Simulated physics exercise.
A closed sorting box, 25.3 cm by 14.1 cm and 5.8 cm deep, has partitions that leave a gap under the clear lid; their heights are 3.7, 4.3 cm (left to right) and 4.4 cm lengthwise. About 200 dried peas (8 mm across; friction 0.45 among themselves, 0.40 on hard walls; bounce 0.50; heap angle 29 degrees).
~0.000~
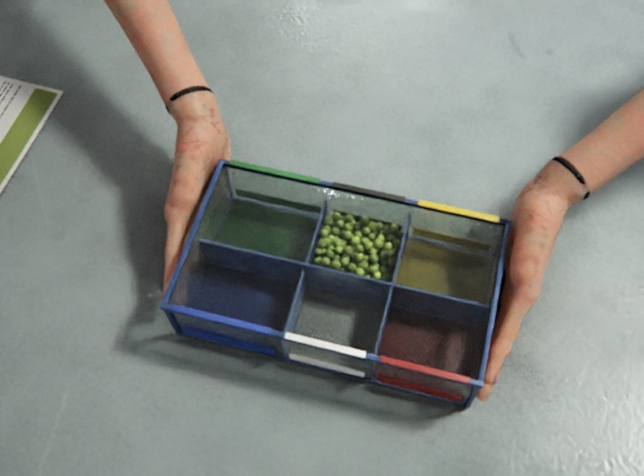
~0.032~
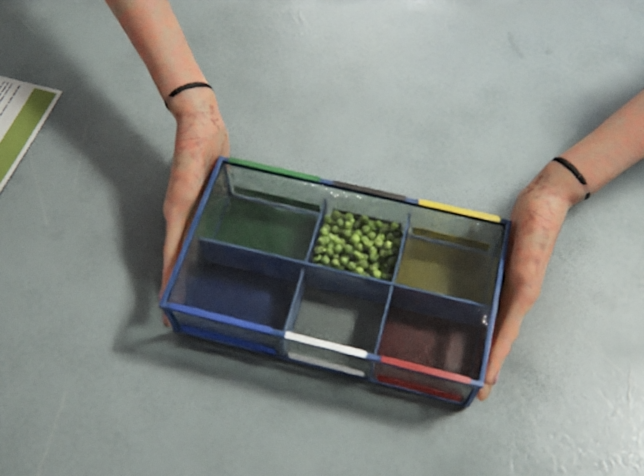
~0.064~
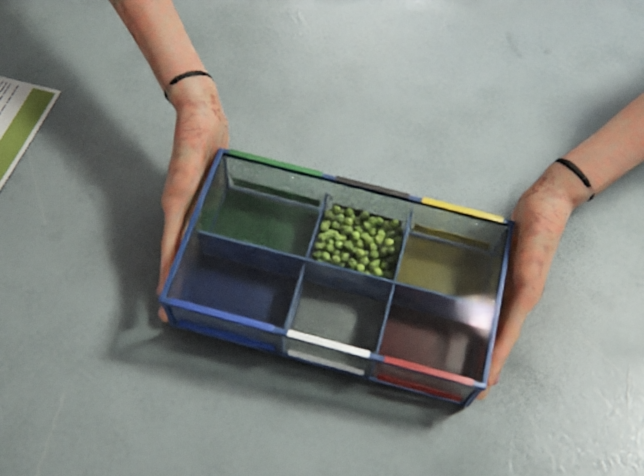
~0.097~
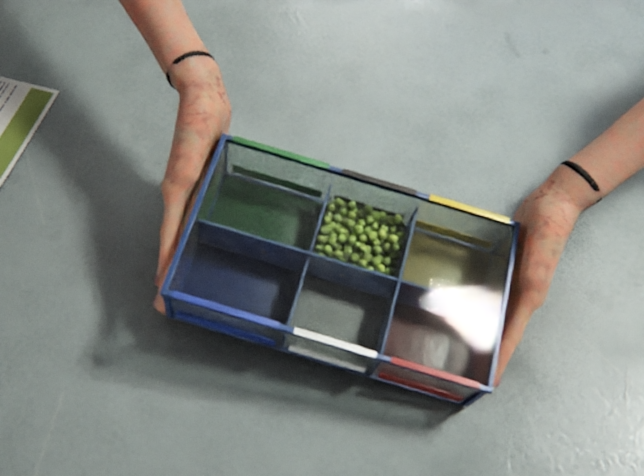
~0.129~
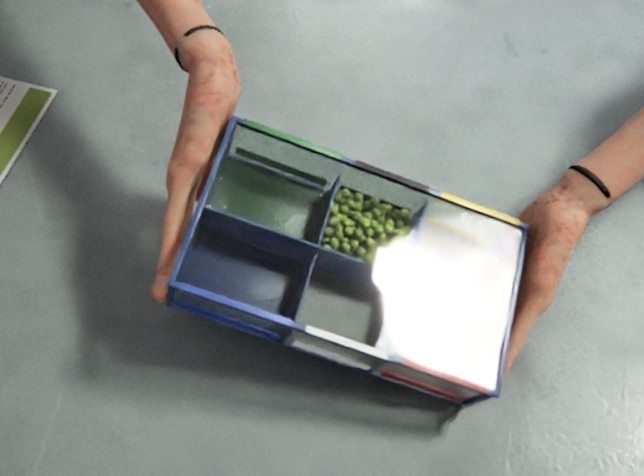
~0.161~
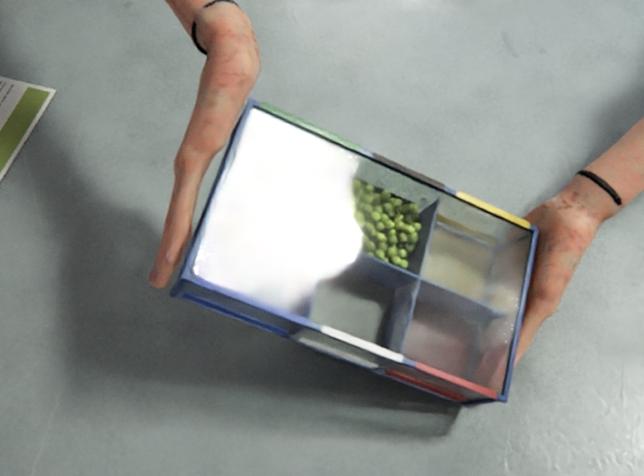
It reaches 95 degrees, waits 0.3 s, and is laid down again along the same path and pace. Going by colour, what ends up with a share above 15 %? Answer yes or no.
Red no, blue no, green no, yellow no, white no, black yes.
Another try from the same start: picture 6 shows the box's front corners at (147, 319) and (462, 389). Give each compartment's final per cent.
Red 0; blue 25; green 0; yellow 0; white 0; black 75.
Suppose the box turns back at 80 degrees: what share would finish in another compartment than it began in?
About 15 per cent.
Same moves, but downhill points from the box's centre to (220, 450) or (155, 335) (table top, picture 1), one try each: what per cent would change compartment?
About 40 and 85 per cent.
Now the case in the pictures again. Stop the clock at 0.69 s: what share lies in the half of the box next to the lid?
Roughly 60 per cent.
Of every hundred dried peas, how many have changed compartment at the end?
Some 15 per cent.
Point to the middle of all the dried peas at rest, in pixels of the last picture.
At about (368, 263).
Then, at 0.69 s, tilt 95 degrees; red 5 %, yellow 5 %, black 90 %.
After 1.04 s, tilt 56 degrees; red 5 %, yellow 5 %, black 90 %.
After 1.49 s, tilt 0 degrees; red 5 %, yellow 10 %, black 85 %.
At rest (1.9 s), red 5 %, blue 0 %, green 0 %, yellow 10 %, white 0 %, black 85 %.
